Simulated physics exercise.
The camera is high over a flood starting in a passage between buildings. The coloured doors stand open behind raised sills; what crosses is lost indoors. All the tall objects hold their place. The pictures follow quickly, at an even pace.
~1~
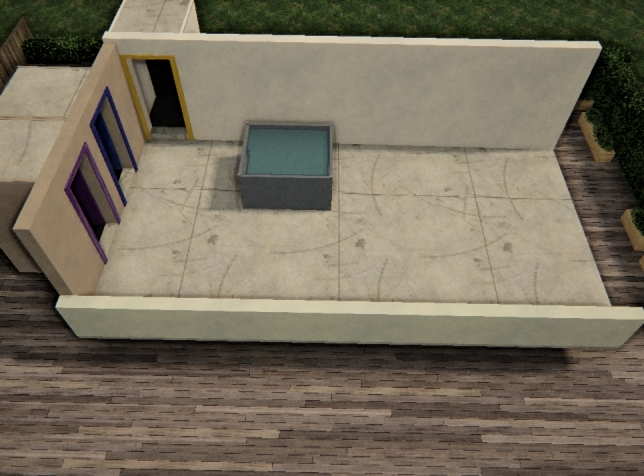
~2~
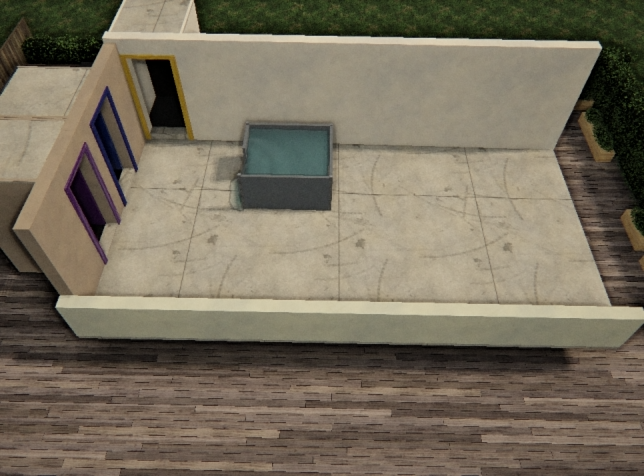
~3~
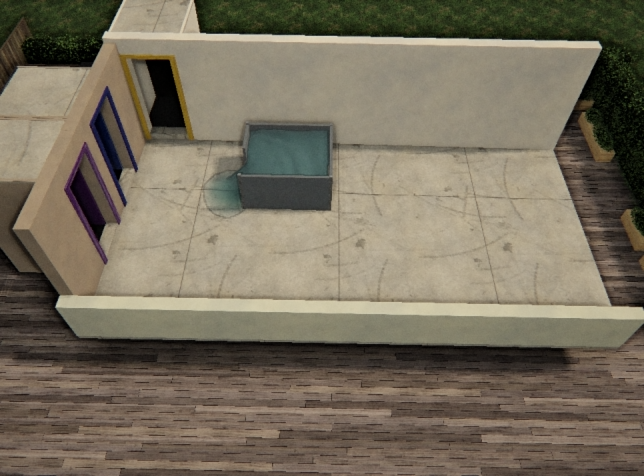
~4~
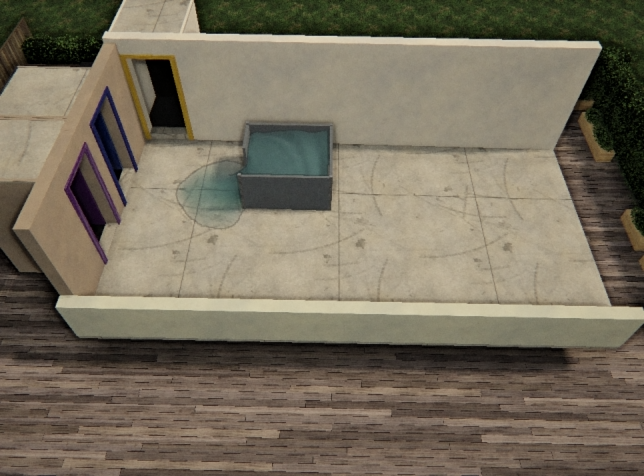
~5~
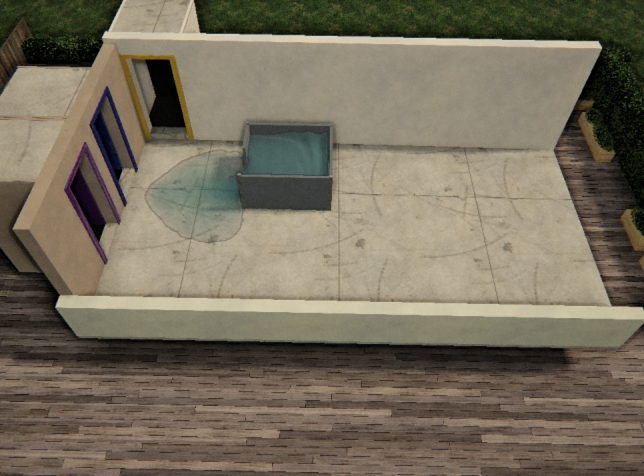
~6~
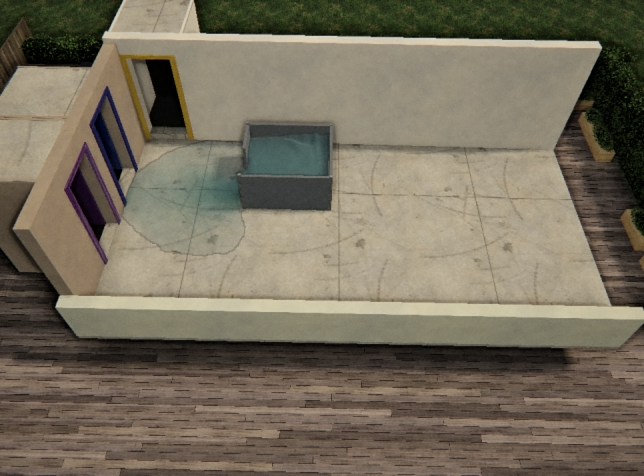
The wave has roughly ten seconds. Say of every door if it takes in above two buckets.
One by one: The purple door floods; the yellow door floods; the blue door floods.
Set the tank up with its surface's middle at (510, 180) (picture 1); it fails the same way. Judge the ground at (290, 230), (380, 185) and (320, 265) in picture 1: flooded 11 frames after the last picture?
In that order: Covered, awash, flooded.
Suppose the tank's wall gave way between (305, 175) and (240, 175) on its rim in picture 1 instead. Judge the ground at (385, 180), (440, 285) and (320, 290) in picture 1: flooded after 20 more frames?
As listed: Dry, covered, awash.
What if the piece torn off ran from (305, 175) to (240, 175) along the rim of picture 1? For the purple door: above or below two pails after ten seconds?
Then: The purple door passes that mark.
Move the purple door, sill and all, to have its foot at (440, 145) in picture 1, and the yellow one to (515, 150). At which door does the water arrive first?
That is the one in blue.
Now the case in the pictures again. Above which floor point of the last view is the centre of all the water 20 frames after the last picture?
Close to (217, 201).
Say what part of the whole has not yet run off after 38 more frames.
Roughly 78 per cent.
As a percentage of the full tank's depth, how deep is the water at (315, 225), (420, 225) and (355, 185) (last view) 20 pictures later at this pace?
In that order: 0, 0 and 0 per cent.
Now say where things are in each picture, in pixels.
The first picture shows the open tank at (288, 152) is whole and still.
In the second picture, the front is at a hidden place, out from the gap at (246, 181).
In the third picture, the front is at (209, 184), out from the gap at (246, 184).
In the fourth picture, water pours out at (247, 185) and has run to (181, 187).
In the fifth picture, water pours out at (247, 185) and has run to (150, 200).
In the sixth picture, the front is at (123, 212), out from the gap at (247, 185).
A moment on, water covers 25 % of the floor; the purple door over two buckets in, the yellow door wet at the sill, nothing in, the blue door over two buckets in.
Next, water covers 25 % of the floor; the purple door far over two buckets in, the yellow door over two buckets in, the blue door far over two buckets in.
Then, water covers 30 % of the floor; the purple door far over two buckets in, the yellow door over two buckets in, the blue door far over two buckets in.
Later, water covers 60 % of the floor; the purple door far over two buckets in, the yellow door over two buckets in, the blue door far over two buckets in.
In the end, water covers 95 % of the floor; the purple door far over two buckets in, the yellow door over two buckets in, the blue door far over two buckets in.
